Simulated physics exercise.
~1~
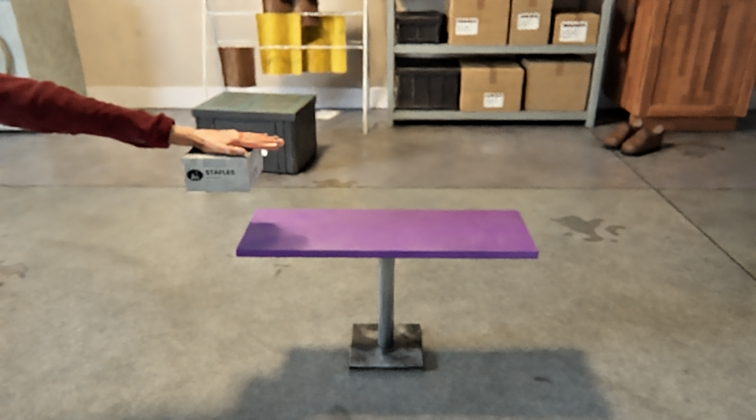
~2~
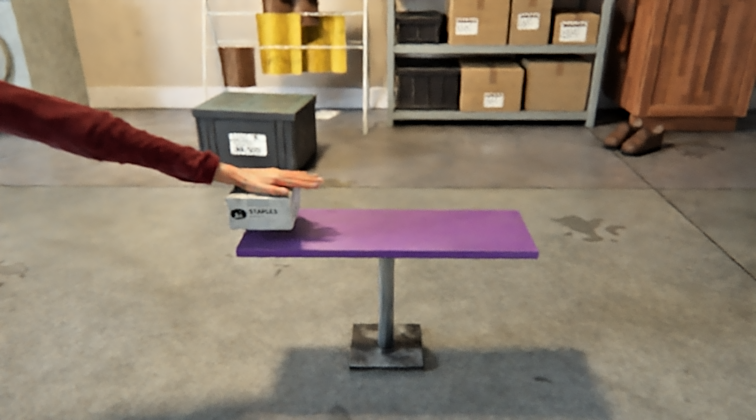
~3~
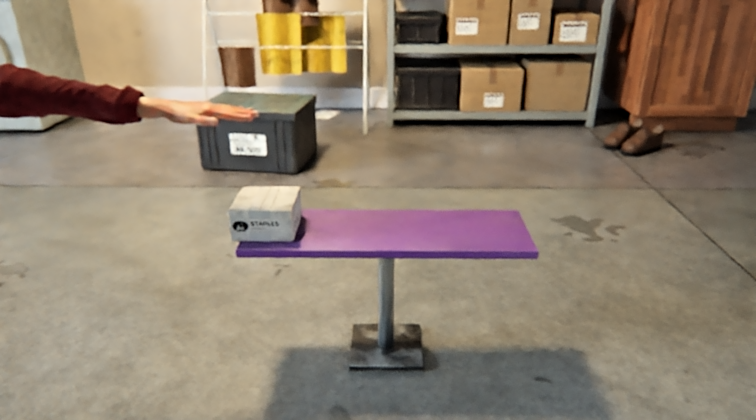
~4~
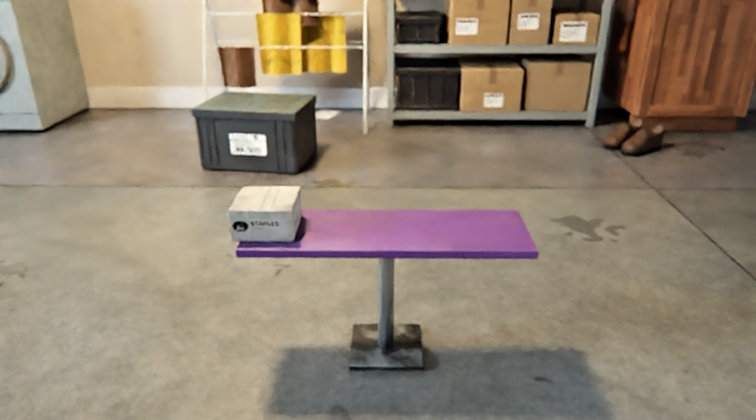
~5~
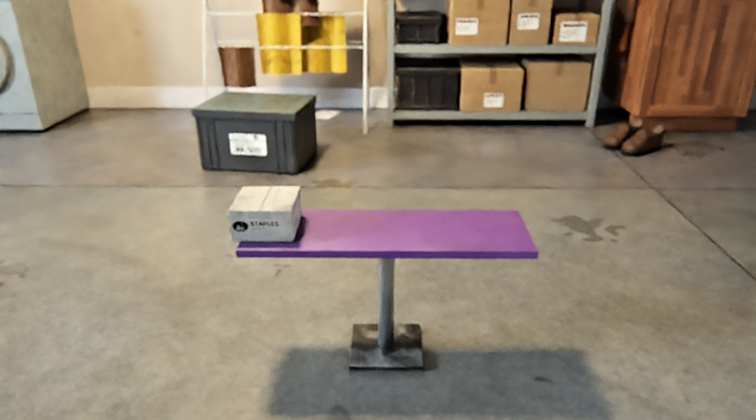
A small gray box, held from above by a hand in a dark red sleeve, moved right and down onto the left end of a purple table; the hand let go and withdrew, and the box and table stayed still.
